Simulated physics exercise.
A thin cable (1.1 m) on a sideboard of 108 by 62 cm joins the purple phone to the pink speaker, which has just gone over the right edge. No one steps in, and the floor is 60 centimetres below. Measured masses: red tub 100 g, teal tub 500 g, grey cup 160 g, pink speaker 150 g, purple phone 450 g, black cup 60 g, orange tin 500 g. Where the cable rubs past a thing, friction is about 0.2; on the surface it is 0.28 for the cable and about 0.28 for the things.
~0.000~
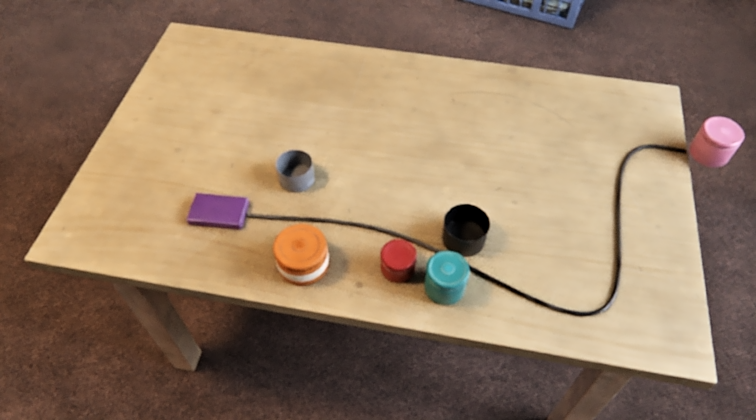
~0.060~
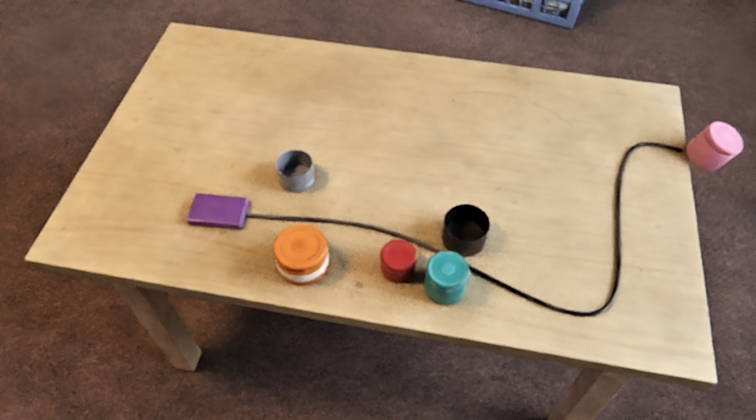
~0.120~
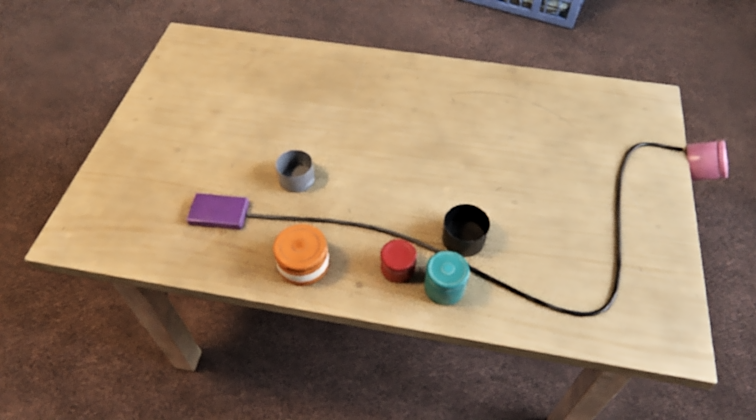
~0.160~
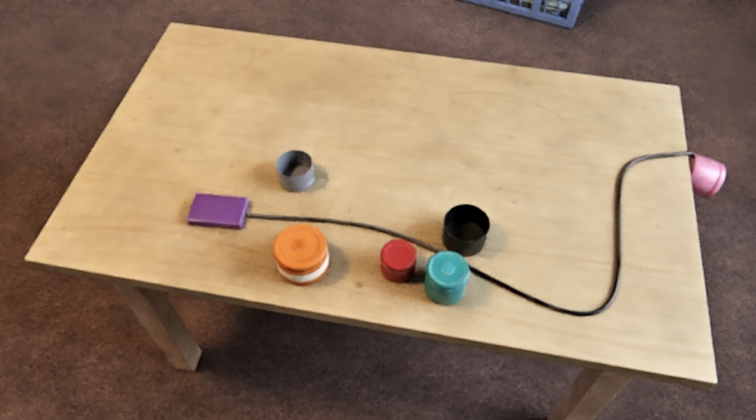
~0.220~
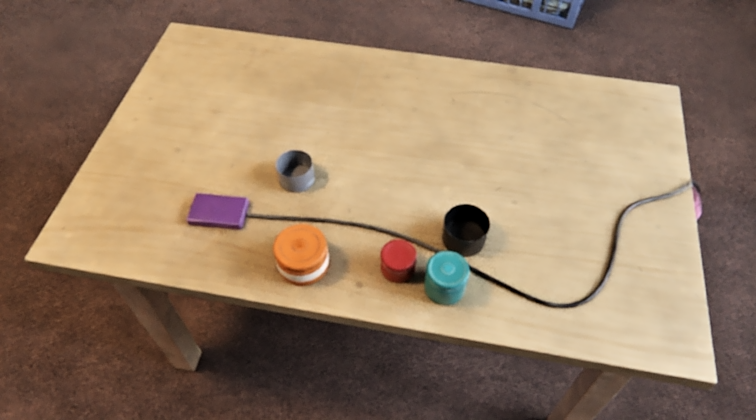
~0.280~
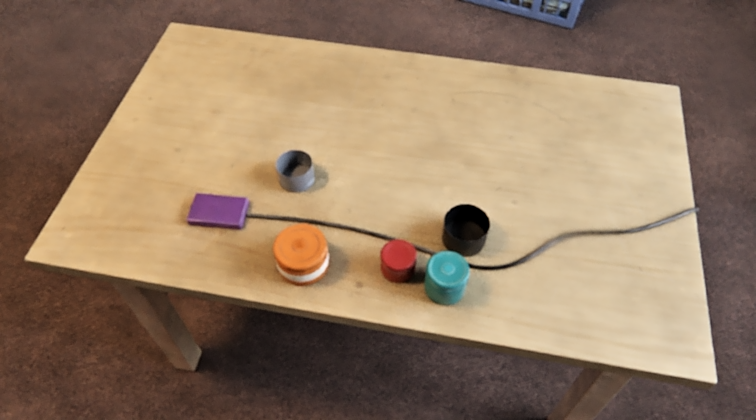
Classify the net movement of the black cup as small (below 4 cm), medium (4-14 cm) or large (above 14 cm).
Large.
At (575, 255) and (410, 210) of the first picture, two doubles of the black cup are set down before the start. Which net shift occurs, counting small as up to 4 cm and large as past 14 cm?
First: A big shift; second: A slight shift.
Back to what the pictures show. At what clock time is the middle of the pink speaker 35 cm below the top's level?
That comes at 0.44 seconds.
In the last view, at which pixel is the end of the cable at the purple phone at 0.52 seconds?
It sits close to (283, 219) in the last view.
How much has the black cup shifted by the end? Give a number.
The black cup ends up over the edge.
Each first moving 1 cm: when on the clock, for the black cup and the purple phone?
Black cup 0.32 s; purple phone 0.36 s, roughly.
By 0.5 s, the cable's tail end at (283, 219); black cup 26 cm off its start, pink speaker over the edge, purple phone 6 cm off its start.
By 0.7 s, the cable's tail end at (300, 219); black cup 42 cm off its start, pink speaker over the edge, purple phone 9 cm off its start.
By 1.0 s, the cable's tail end at (310, 222); black cup on its side, 48 cm off its start at (445, 56), pink speaker over the edge, purple phone 11 cm off its start at (281, 215).
By 1.2 s, the cable's tail end at (320, 226); black cup over the edge, pink speaker over the edge, purple phone 13 cm off its start.
By 2.4 s, the cable's tail end at (326, 228); black cup over the edge, pink speaker over the edge, purple phone 14 cm off its start at (296, 218).
